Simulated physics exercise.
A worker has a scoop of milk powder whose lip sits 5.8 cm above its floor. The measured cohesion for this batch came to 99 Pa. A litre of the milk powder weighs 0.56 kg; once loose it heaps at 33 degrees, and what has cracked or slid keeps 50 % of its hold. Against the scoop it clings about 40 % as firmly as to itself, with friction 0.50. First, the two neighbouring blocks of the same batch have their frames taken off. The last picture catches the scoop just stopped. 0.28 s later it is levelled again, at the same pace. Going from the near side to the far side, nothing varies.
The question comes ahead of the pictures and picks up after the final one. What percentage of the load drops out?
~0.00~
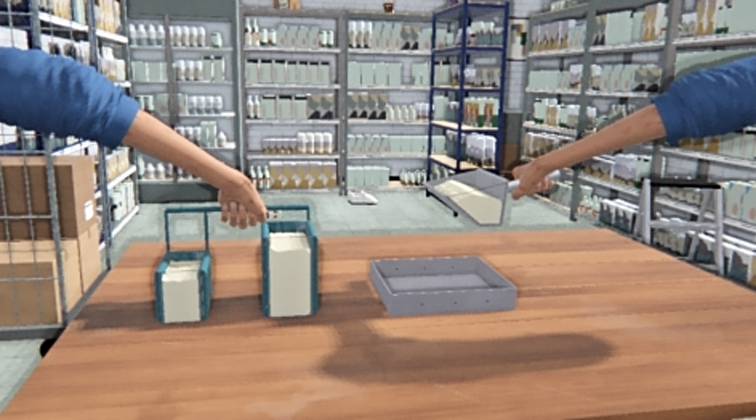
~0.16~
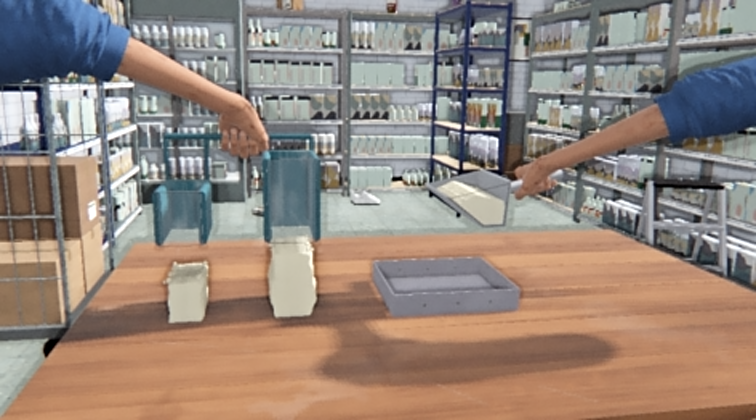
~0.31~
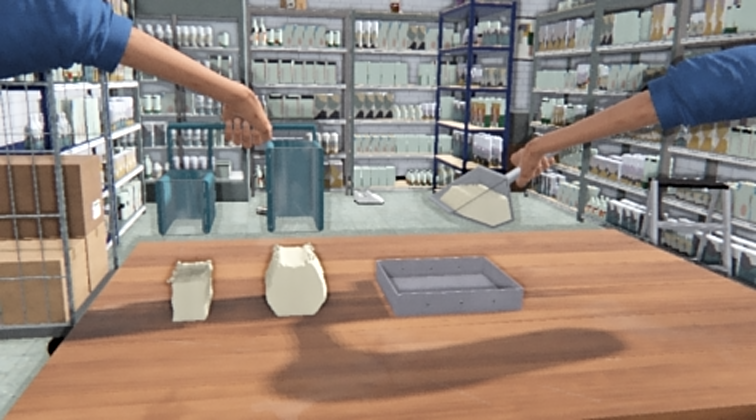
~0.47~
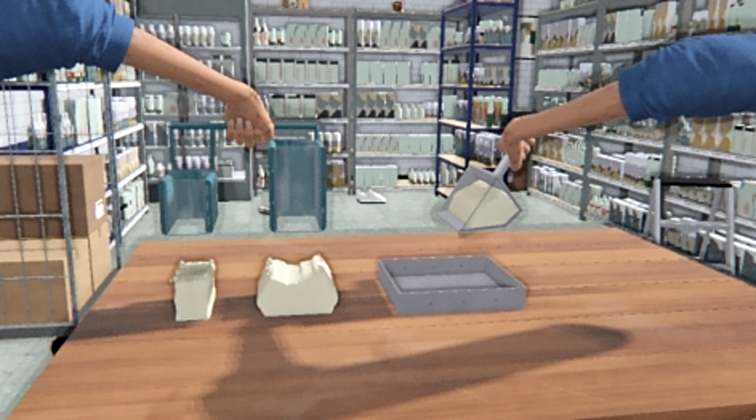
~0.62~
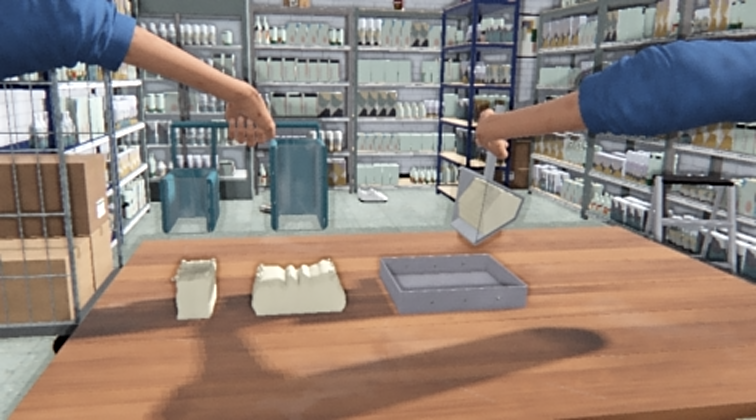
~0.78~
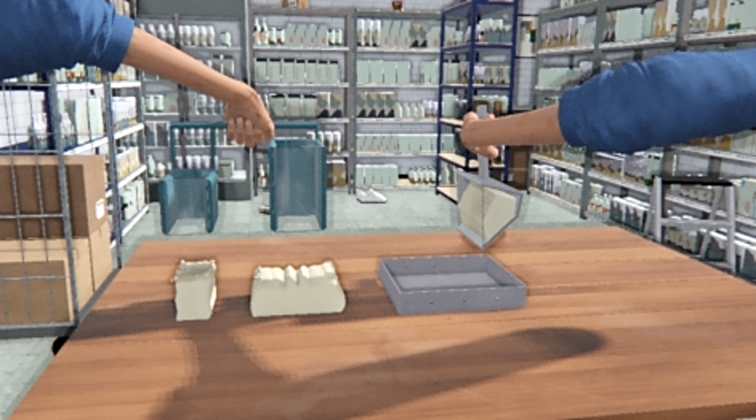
About 100 %.
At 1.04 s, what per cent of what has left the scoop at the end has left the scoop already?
100 per cent.
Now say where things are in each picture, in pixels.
Lip at (447, 195), tilt 0 degrees; top of the milk powder at (474, 194); blocks stand 8.0 cm, 13 cm (left to right), in the first picture.
Lip at (449, 197), tilt 1 degrees; top of the milk powder at (476, 195); blocks stand 7.9 cm, 13 cm (left to right), in the second picture.
Lip at (451, 211), tilt 19 degrees; top of the milk powder at (504, 198); blocks stand 7.9 cm, 11 cm (left to right), in the third picture.
Lip at (459, 230), tilt 44 degrees; top of the milk powder at (504, 195); blocks stand 7.9 cm, 7.8 cm (left to right), in the fourth picture.
Lip at (474, 242), tilt 70 degrees; top of the milk powder at (502, 192); blocks stand 7.9 cm, 6.4 cm (left to right), in the fifth picture.
Lip at (482, 247), tilt 82 degrees; top of the milk powder at (498, 195); blocks stand 7.9 cm, 6.2 cm (left to right), in the sixth picture.
After 1.04 s, the scoop is at 82 degrees and 100 % has left it.
After 1.34 s, the scoop is at 49 degrees and 100 % has left it.
After 1.64 s, the scoop is at 4 degrees and 100 % has left it.
After 1.95 s, the scoop is at 0 degrees and 100 % has left it.
After 2.06 s, at the end, the scoop is at 0 degrees and 100 % has left it.
